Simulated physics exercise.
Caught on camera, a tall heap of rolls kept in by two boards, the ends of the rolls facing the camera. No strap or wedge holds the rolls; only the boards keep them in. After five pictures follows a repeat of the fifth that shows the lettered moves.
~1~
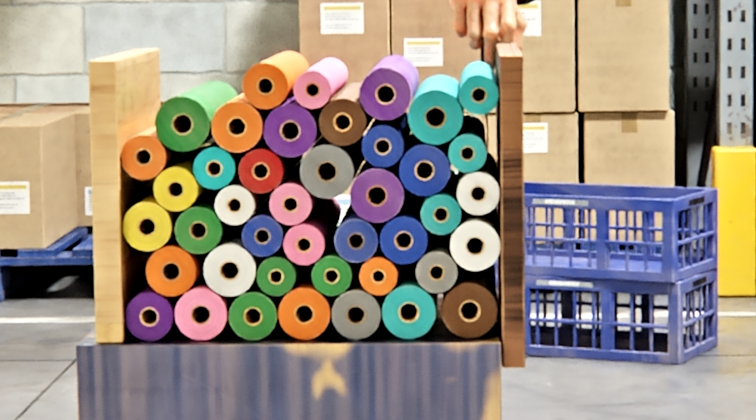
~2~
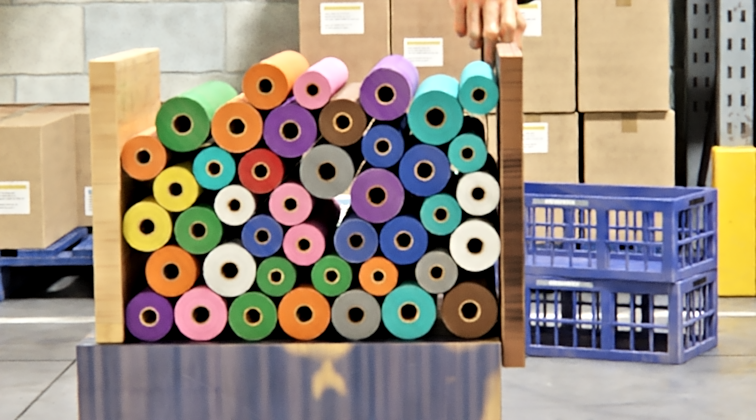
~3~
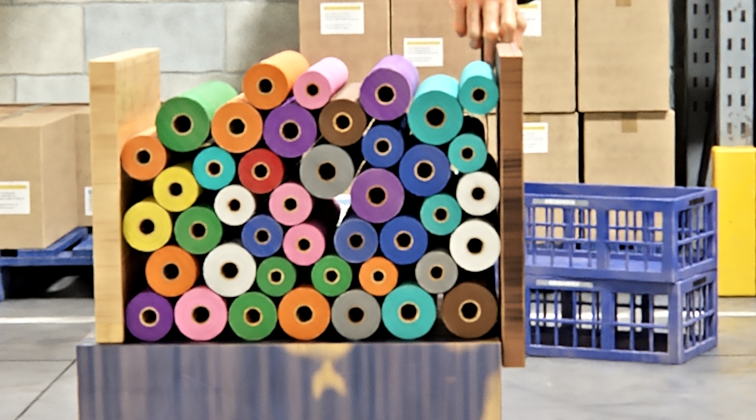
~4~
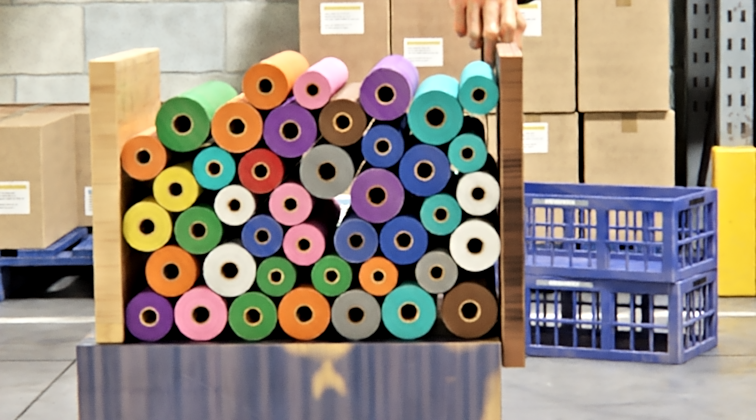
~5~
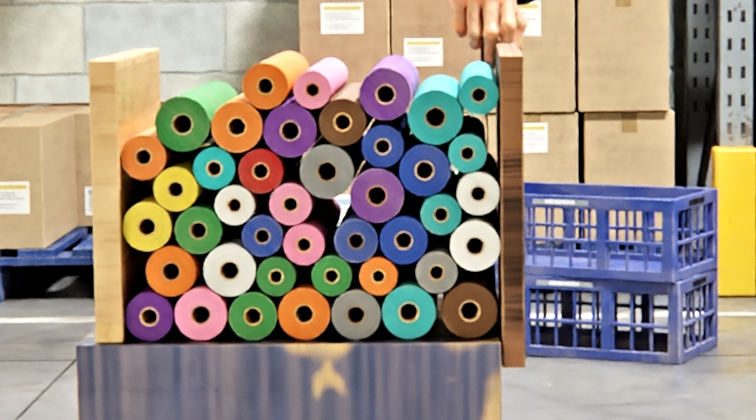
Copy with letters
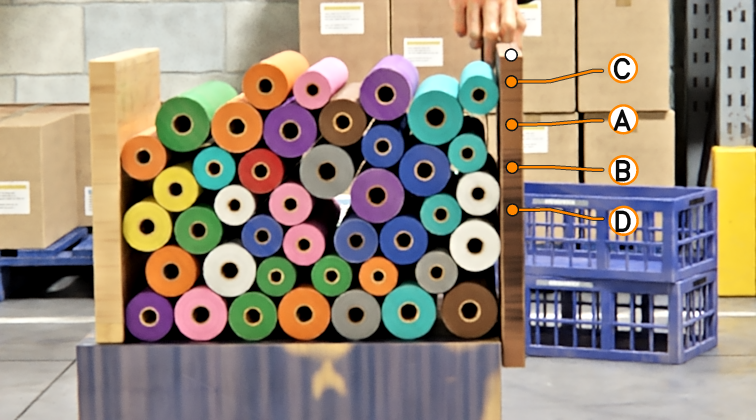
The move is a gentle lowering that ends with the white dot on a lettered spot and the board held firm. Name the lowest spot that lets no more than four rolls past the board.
The lowest mark that will do is D.
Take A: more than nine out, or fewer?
Fewer than nine.
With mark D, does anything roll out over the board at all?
Yes, at D.
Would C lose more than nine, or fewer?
Fewer than nine.
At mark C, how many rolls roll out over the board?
It comes to none.
On the marked copy, A at (512, 124); B at (512, 168); C at (512, 82); D at (513, 210); the white dot at (512, 55).
Taking D. A third of the way, top of the board (500, 131).
Two thirds of the way, top of the board (500, 209).
When it is over, top of the board (500, 209), four out over the board.
As for the rest, A none out over the board; B one out over the board; C none out over the board.
